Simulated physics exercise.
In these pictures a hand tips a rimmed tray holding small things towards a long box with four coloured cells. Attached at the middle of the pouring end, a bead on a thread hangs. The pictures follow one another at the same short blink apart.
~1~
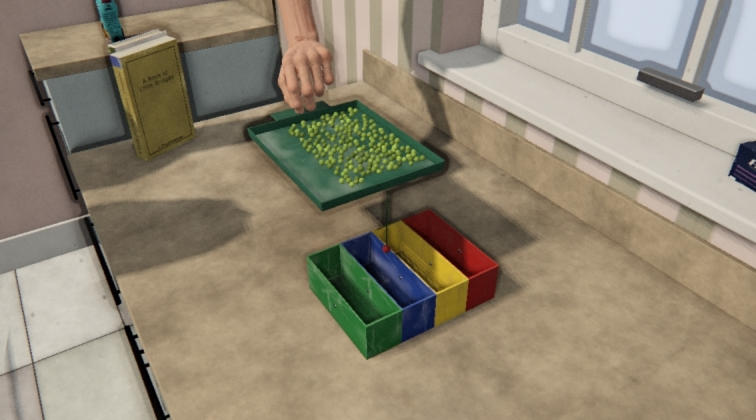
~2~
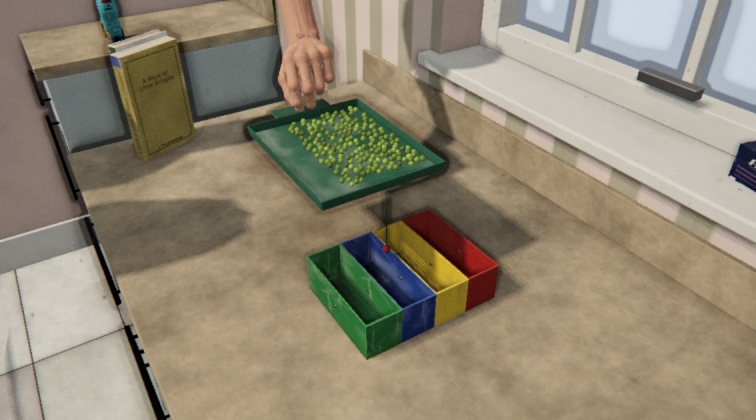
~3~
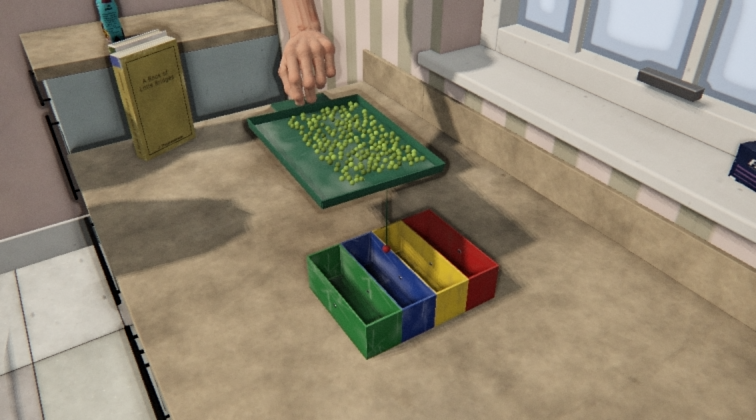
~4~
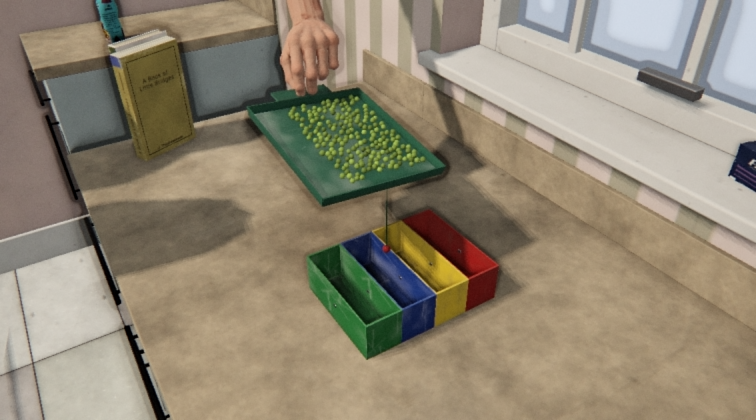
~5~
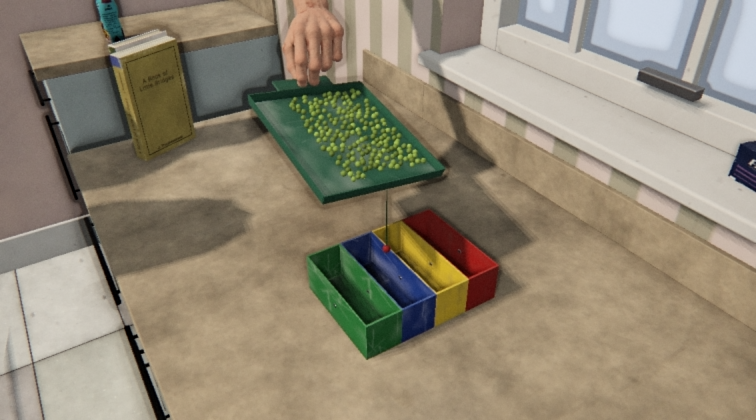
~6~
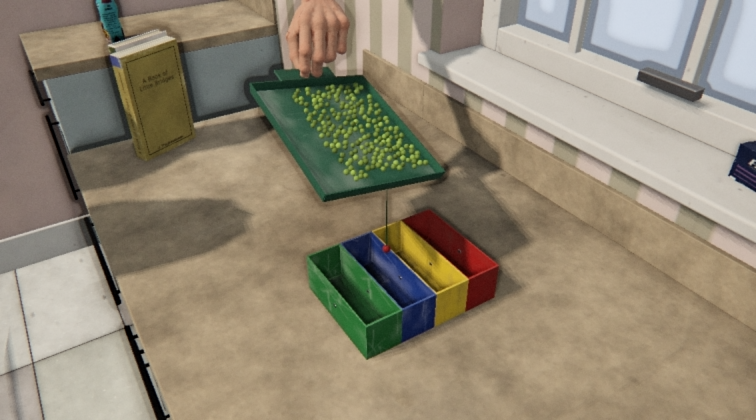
Kitchen counter with a hand gradually tilting a green tray of dried peas above a box of green, blue, yellow and red cells.
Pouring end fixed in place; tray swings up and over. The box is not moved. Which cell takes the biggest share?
The red cell.
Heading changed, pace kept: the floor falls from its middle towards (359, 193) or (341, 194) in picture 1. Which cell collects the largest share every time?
Try 1 - the cell in green; try 2 - green.
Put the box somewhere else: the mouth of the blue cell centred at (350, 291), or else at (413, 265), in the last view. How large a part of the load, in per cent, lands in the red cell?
Trial 1 20%, trial 2 10%.
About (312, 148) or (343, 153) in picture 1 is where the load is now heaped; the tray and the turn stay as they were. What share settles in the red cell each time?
Near 60 per cent and near 60 per cent.
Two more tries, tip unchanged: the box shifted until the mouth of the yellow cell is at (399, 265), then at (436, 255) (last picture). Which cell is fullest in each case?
You'd see that red cell win the first time and yellow win the second.
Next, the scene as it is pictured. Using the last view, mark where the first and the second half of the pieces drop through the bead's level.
(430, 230), then (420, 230).
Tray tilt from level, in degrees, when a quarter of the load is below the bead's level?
That happens at close to 105 degrees.
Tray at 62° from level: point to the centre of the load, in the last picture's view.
Near the pixel (412, 154).
Just after the last frame, tray tipped steeply; almost all on the tray; just a few in the red cell; about a tenth falling or outside the box.
A moment on, tray tipped right over; the larger part on the tray; about a tenth in the red cell; just a few in the yellow cell; just a few falling or outside the box.
Further on, tray tipped past a quarter turn; roughly two thirds in the red cell; roughly a third in the yellow cell; just a few in the blue cell; just a few falling or outside the box.
When it is over, tray tipped past a quarter turn; roughly two thirds in the red cell; roughly a third in the yellow cell; just a few in the blue cell; not one in the green cell; just a few outside the box.
